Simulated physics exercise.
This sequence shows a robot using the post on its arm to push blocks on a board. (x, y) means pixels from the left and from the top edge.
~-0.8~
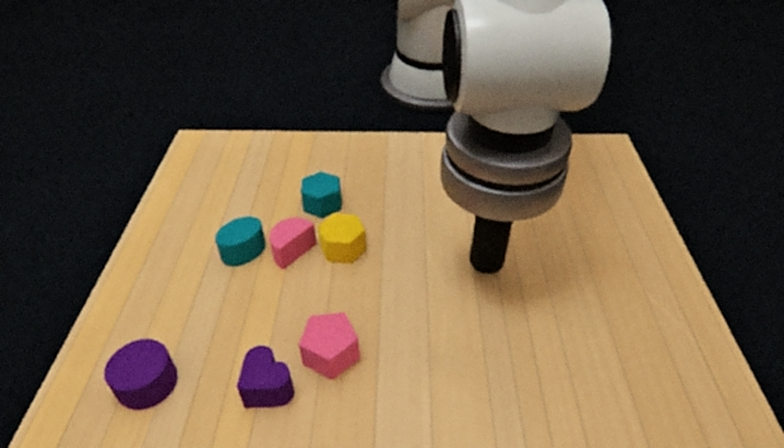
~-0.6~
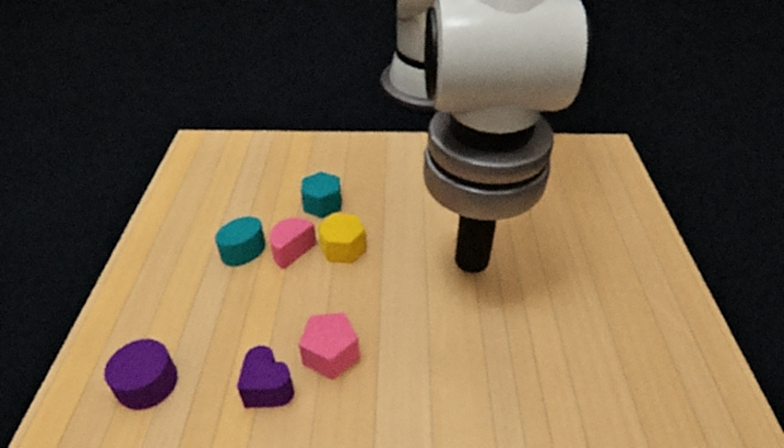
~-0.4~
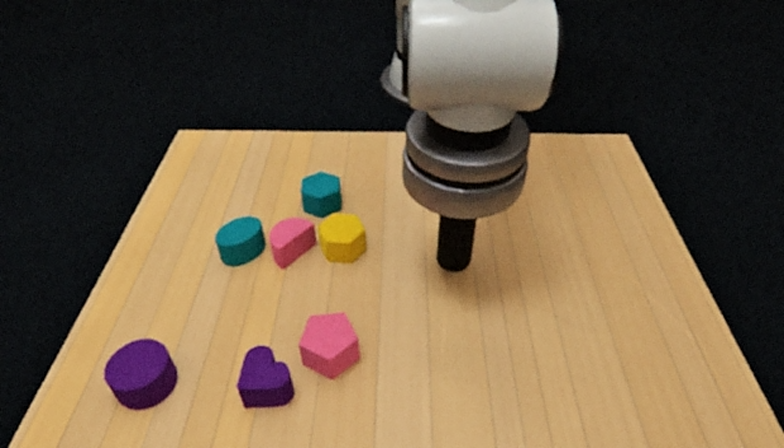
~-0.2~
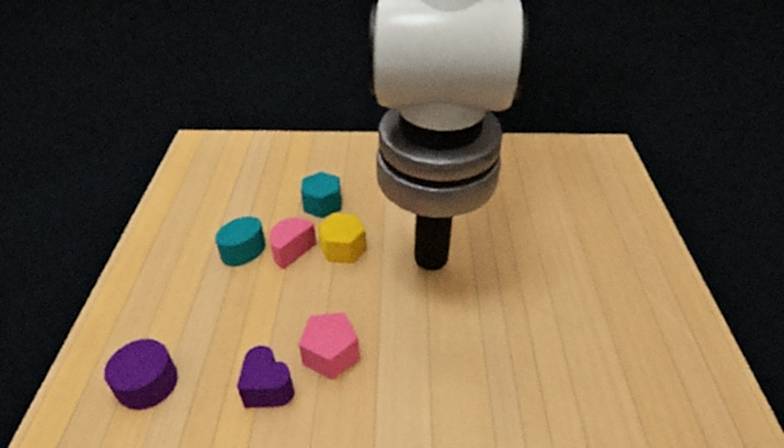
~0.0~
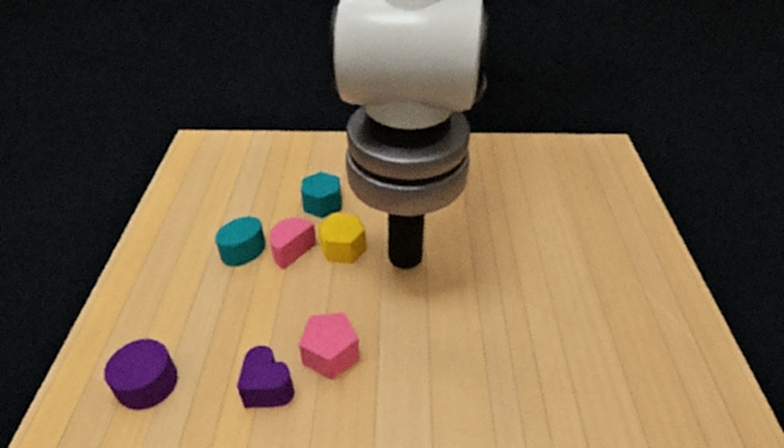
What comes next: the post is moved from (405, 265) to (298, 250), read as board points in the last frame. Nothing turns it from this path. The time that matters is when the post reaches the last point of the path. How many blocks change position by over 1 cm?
Blocks that move over 1 cm: Three or more.
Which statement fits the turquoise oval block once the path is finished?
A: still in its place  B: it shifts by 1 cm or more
(B)
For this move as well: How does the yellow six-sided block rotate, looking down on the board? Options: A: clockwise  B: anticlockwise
Letter A.
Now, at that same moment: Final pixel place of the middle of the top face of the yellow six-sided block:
My estimate: (295, 204).
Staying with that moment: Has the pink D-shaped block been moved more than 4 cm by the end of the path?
No
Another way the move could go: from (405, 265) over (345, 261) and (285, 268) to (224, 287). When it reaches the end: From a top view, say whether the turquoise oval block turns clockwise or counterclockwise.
It spins anti-clockwise.
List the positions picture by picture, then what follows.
The first picture shows lower end of the post at (486, 263), tops of blocks, turquoise oval block at (238, 230), pink D-shaped block at (288, 230), turquoise six-sided block at (320, 183), yellow six-sided block at (341, 227).
The second picture shows post at (472, 262), blocks as before.
The third picture shows post at (453, 261), blocks as before.
The fourth picture shows post at (431, 259), blocks as before.
The fifth picture shows post at (405, 258), turquoise oval block at (238, 230), pink D-shaped block at (288, 230), turquoise six-sided block at (320, 183), yellow six-sided block at (341, 227).
The first path, step by step. One third of the way, post at (368, 253); yellow six-sided block at (335, 225).
Two thirds of the way, post at (330, 248); pink D-shaped block at (277, 226), turned 55° anticlockwise; yellow six-sided block at (309, 213).
At the end, post at (296, 243); turquoise oval block at (224, 230), turned 25° anticlockwise; pink D-shaped block at (261, 221), turned 55° anticlockwise; turquoise six-sided block at (322, 181); yellow six-sided block at (295, 204), turned 45° clockwise.
